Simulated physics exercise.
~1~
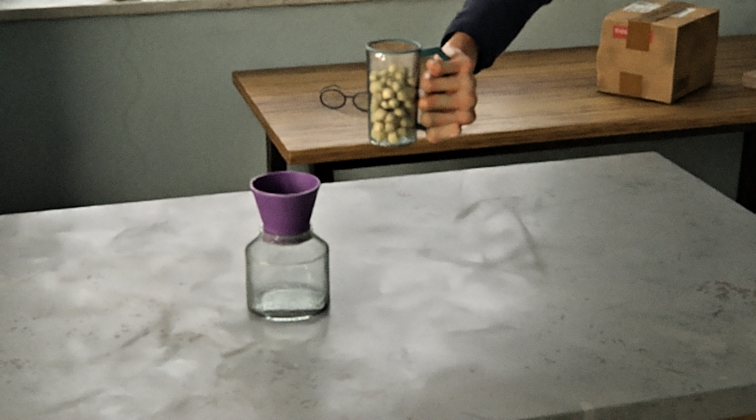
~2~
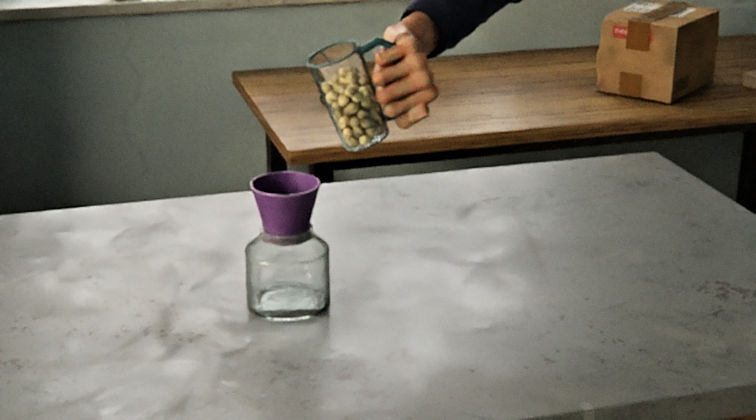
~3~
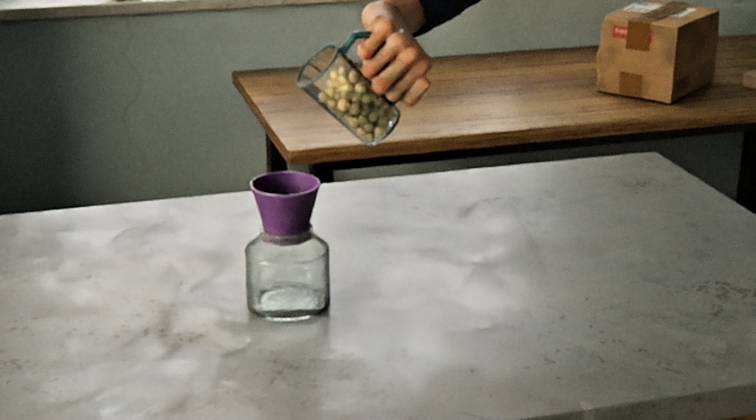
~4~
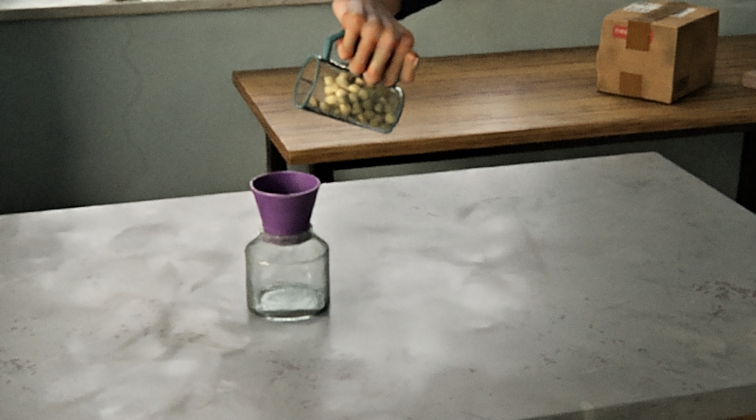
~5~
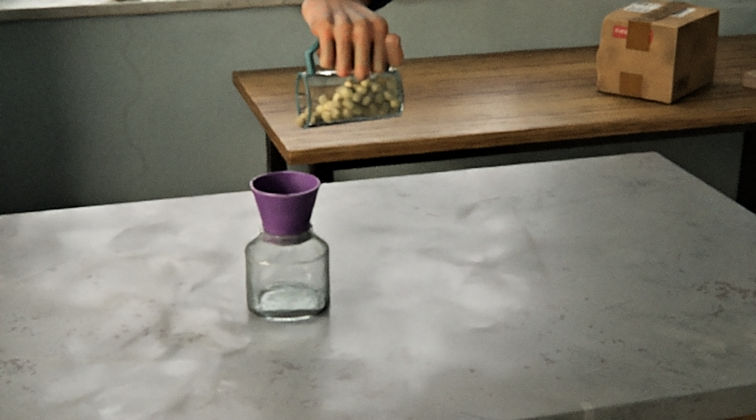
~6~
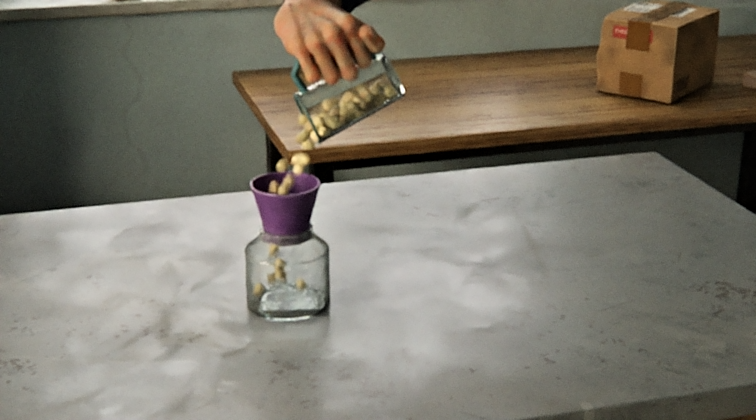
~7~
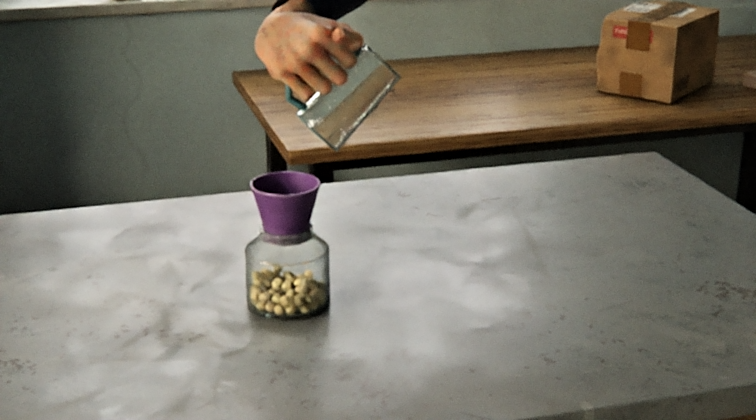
A hand tips a glass cup of nuts, pouring them through a purple funnel into a jar.
